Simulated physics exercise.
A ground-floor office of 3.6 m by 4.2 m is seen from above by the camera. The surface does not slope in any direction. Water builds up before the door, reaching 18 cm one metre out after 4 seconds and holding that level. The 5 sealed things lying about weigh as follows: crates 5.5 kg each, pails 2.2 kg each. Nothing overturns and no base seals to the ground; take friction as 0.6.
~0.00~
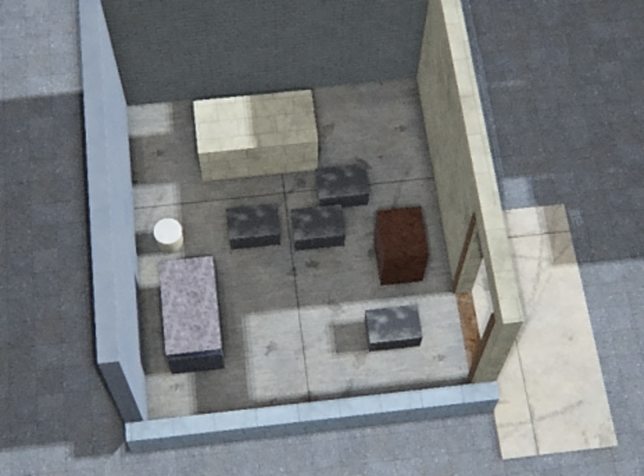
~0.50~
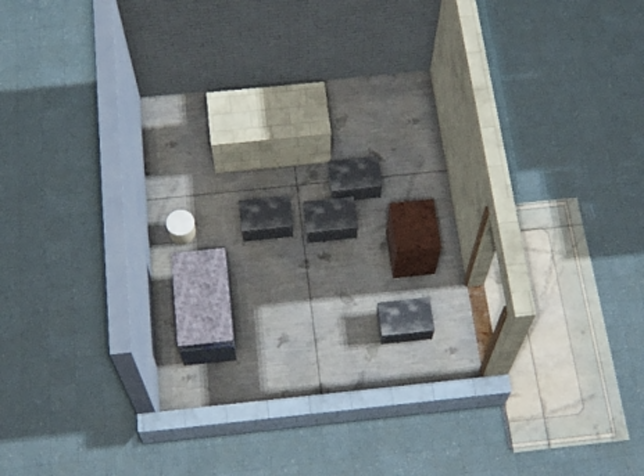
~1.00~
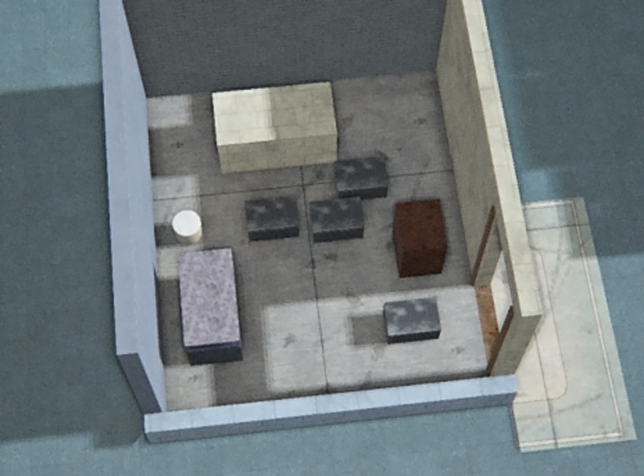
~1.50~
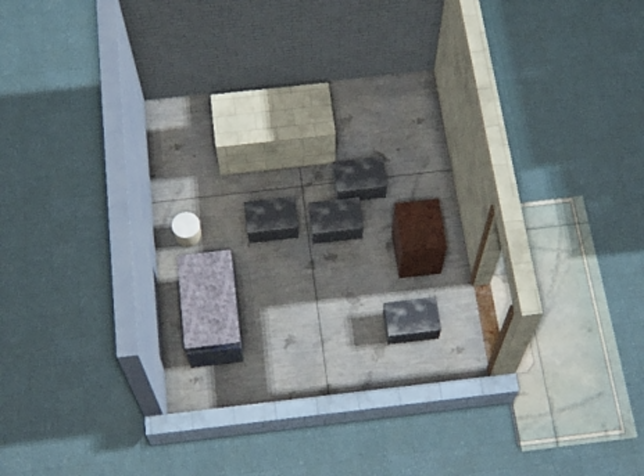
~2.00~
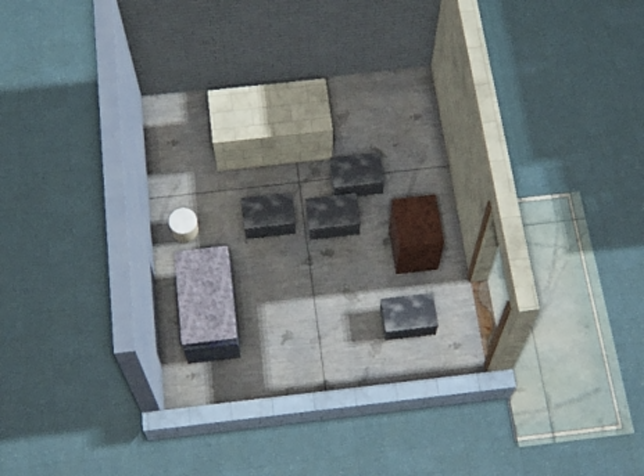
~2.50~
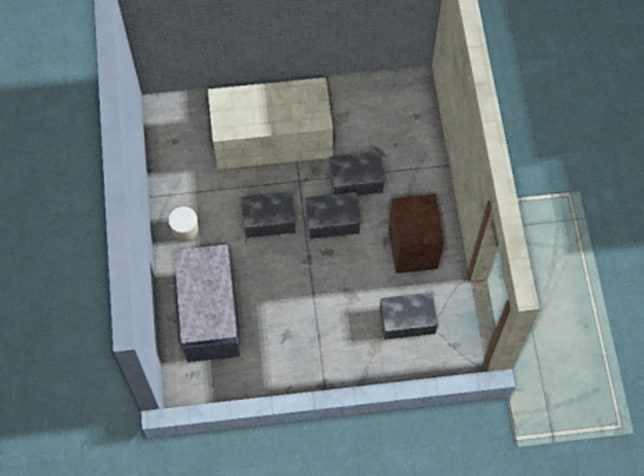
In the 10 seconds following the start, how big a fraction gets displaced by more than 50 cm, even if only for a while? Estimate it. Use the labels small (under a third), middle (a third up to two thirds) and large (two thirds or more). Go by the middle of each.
Middle.
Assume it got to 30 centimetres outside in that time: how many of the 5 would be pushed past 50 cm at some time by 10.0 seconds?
In that case 5 of them.
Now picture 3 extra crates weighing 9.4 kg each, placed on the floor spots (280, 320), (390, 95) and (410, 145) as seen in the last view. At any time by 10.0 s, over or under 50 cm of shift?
Well, it goes above, below, below.
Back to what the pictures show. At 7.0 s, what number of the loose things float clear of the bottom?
Answer: 2.
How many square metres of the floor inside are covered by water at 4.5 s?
I'd put it close to 4.5 m2.
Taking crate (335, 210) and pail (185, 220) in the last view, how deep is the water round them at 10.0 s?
Depths: Near 4 cm, then near 10 cm.
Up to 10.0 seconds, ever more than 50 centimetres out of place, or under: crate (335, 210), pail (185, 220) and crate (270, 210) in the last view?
Within, beyond, beyond.
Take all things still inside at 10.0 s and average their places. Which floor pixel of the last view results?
Somewhere near (287, 176).
After 3.5 s 0 of 5 are over 50 cm from their spots; 0 afloat.
After 4.5 s 1 of 5 are over 50 cm from their spots; 0 afloat.
After 7.0 s 1 of 5 are over 50 cm from their spots; 2 afloat.
After 10.0 s 3 of 5 are over 50 cm from their spots, and 3 have been at some point; 4 afloat.
